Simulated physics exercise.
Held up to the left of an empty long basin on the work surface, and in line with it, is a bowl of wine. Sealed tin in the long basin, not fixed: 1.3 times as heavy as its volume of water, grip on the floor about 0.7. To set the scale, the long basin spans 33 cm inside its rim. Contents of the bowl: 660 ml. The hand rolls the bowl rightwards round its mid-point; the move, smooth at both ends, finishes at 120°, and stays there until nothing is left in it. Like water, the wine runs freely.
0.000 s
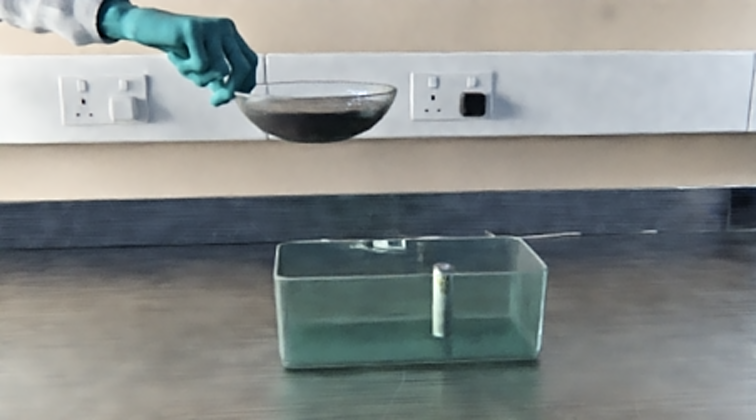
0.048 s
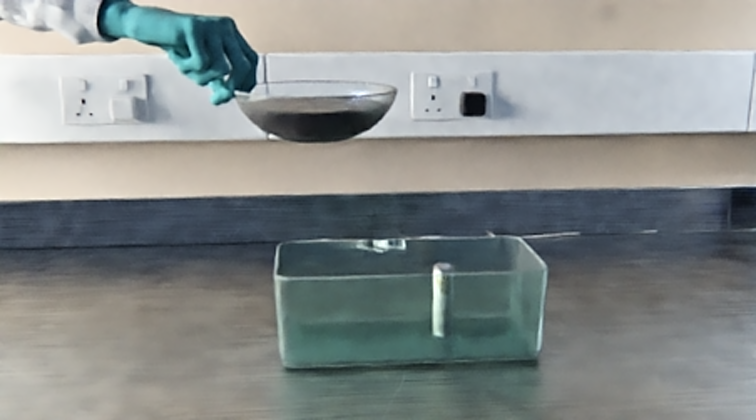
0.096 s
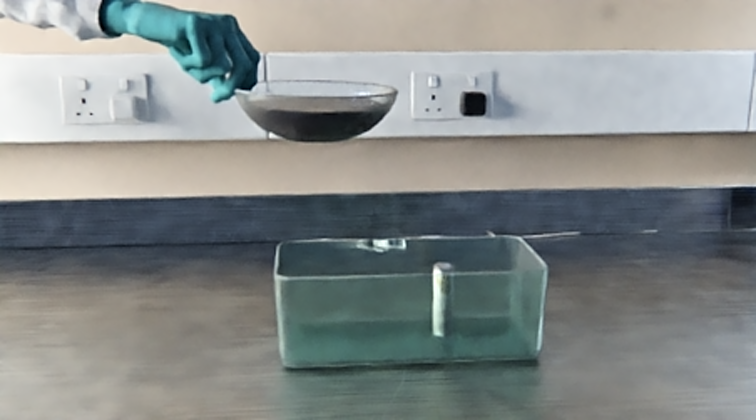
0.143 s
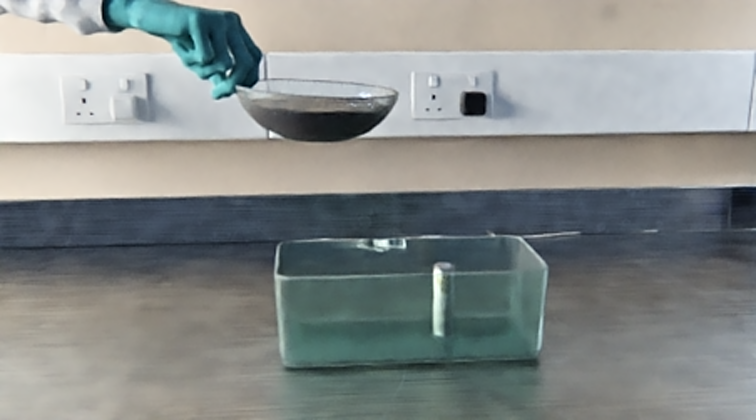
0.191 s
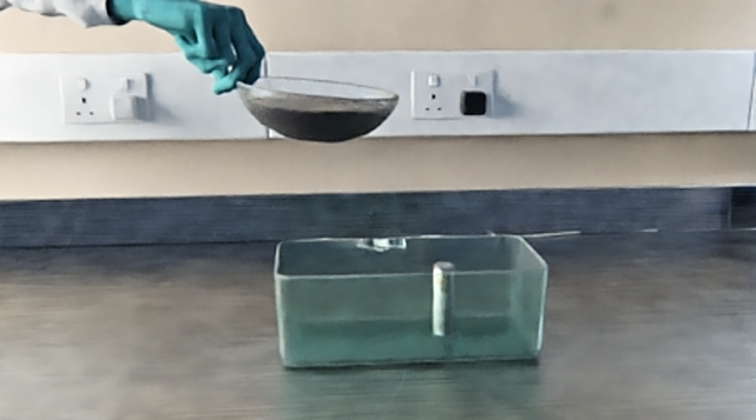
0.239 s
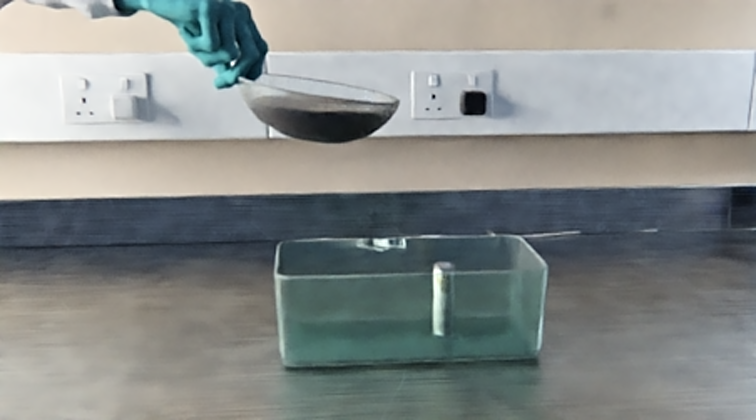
On a work surface, a gloved hand slowly tilting a glass bowl of dark liquid slightly rightwards above a clear long basin.
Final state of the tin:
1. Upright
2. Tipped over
1, upright.
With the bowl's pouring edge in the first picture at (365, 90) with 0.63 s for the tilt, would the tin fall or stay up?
After that, the tin overturns.
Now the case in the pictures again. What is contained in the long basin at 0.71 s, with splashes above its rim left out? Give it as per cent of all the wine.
Roughly 34 percent.
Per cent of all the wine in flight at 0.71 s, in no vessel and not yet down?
Close to 46 in a hundred.
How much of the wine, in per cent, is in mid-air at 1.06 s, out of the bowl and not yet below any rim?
Estimated airborne part: Roughly 1 per cent.
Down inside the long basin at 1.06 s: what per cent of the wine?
98 per cent, give or take a little.
By 0.71 s the tilt is 68° and 19 per cent is still to pour; the tin stands where it began.
By 1.06 s the tilt is 109° and 0 per cent is still to pour; the tin stands where it began.
By 1.42 s the tilt is 120° and 0 per cent is still to pour; the tin stands where it began.
By 1.82 s the tilt is 120° and 0 per cent is still to pour; the tin stands where it began.
At rest the tin stands where it began.
